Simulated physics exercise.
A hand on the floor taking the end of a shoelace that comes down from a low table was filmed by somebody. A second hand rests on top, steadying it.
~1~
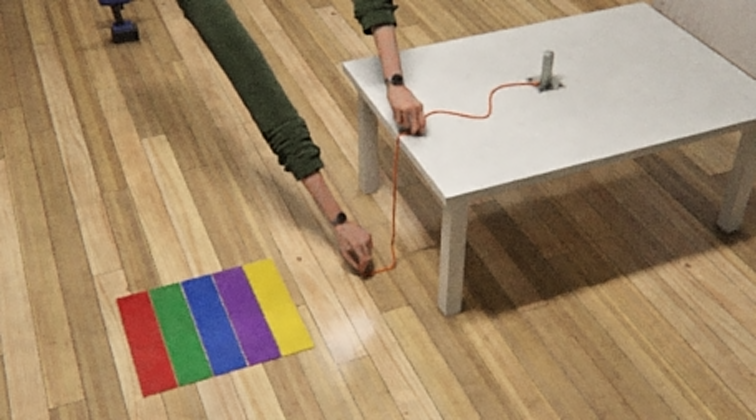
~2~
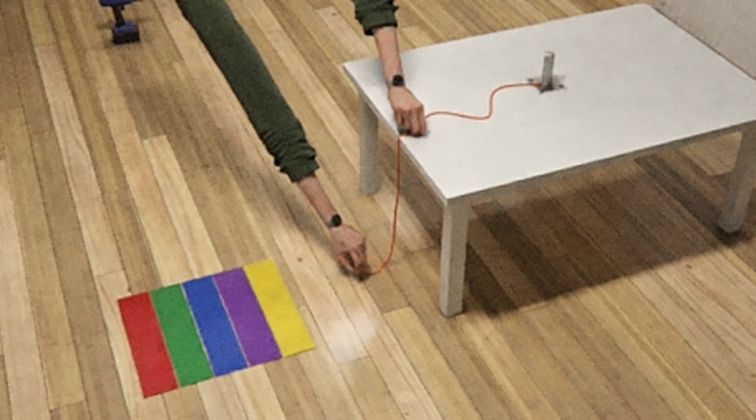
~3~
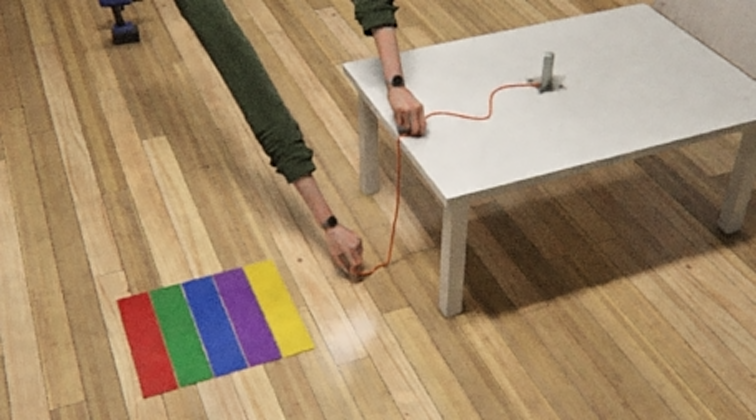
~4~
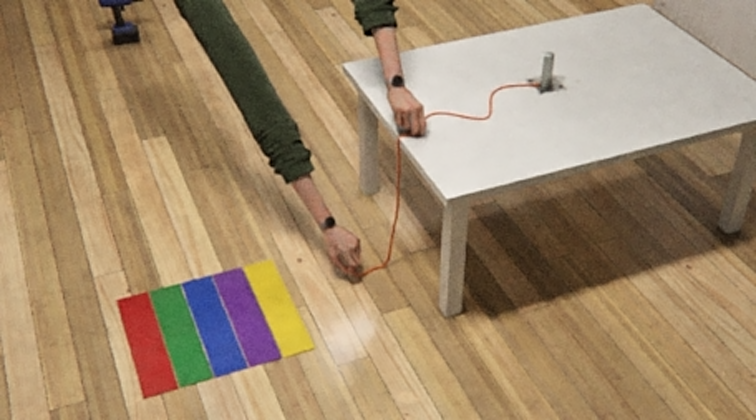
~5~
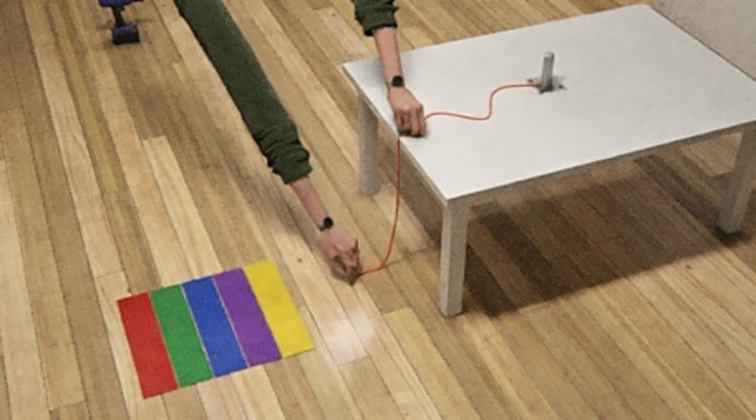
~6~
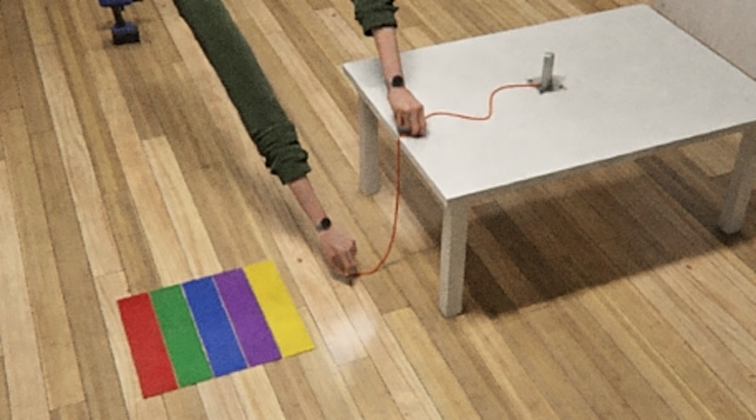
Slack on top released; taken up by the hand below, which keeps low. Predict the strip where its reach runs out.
Its reach runs out at the blue strip.
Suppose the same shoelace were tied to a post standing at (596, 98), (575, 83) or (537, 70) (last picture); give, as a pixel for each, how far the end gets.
Going through them in sequence: (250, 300), (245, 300) and finally (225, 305).
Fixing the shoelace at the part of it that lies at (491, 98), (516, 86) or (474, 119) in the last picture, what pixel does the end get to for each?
Going through the three tries, you get (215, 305), (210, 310) and (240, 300).
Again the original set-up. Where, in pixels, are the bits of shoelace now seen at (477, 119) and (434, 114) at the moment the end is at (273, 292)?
Approx. (448, 115); approx. (410, 127).
Early on, end near (272, 292); over yellow.
Midway, end near (232, 303); over purple.
At the end of the slack, end near (208, 310); over blue. Over blue.
